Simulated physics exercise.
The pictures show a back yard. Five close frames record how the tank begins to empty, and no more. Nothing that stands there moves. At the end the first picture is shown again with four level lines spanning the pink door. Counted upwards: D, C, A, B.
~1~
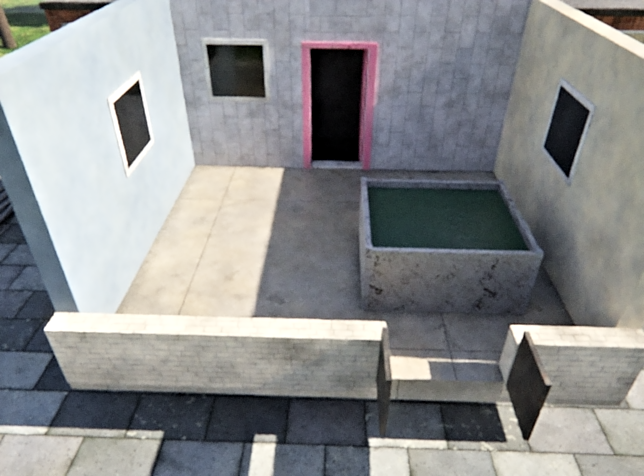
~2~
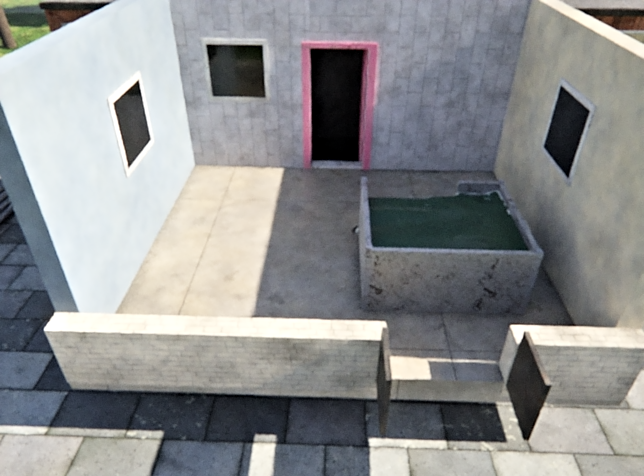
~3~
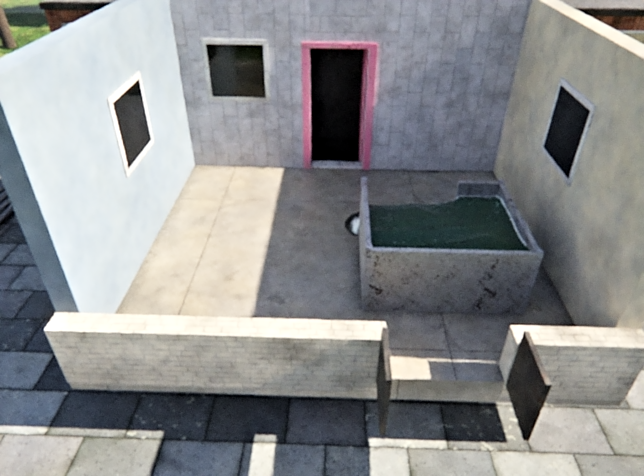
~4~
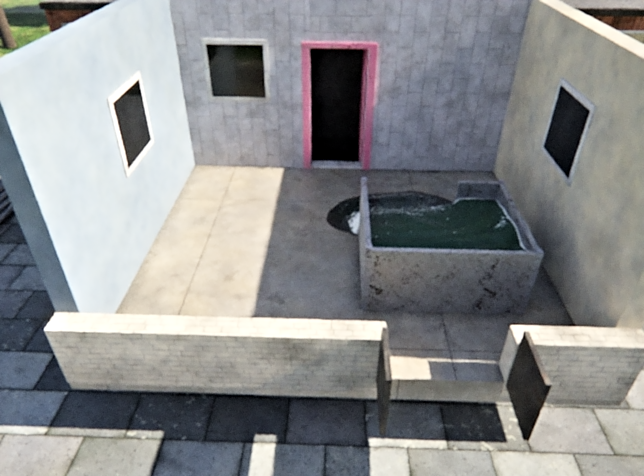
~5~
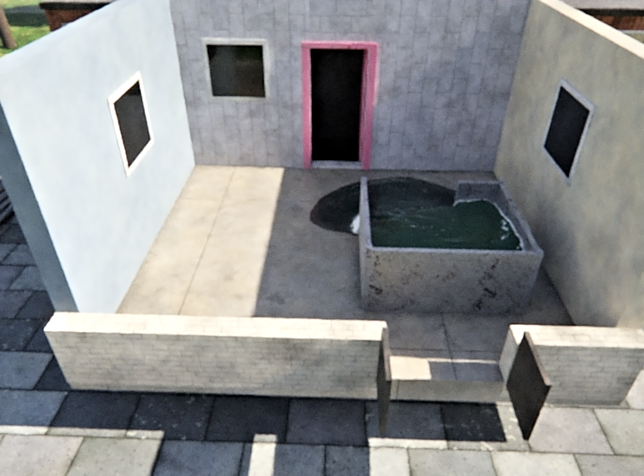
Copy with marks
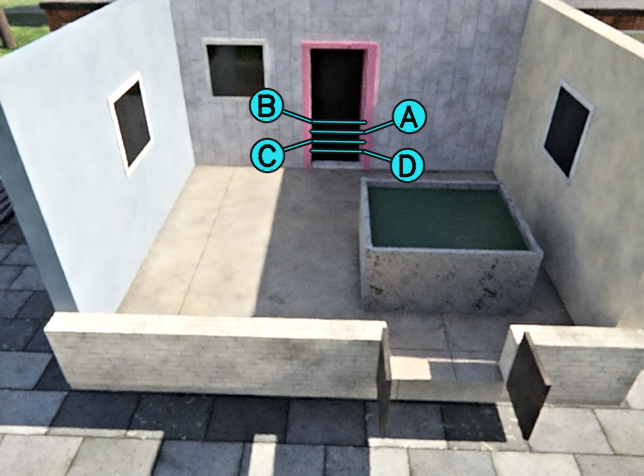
Green water in a raised stone tank sits level, then drops at the back and starts to slosh inside the walled yard. A splash of white shows at the tank's left side, and a dark wet patch appears on the paving there, spreading left and back toward the pink doorway while the water churns.
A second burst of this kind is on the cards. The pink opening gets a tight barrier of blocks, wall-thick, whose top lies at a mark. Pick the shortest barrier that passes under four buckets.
That is height D.
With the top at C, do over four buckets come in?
No.
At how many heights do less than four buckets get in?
All of them.
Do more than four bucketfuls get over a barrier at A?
No.
On the marked copy, A at (337, 131); B at (338, 121); C at (337, 141); D at (337, 151); from the bottom up D, C, A, B.
With A, nothing gets over.
With B, nothing gets over.
With C, nothing gets over.
With D, a bucket or two gets in.
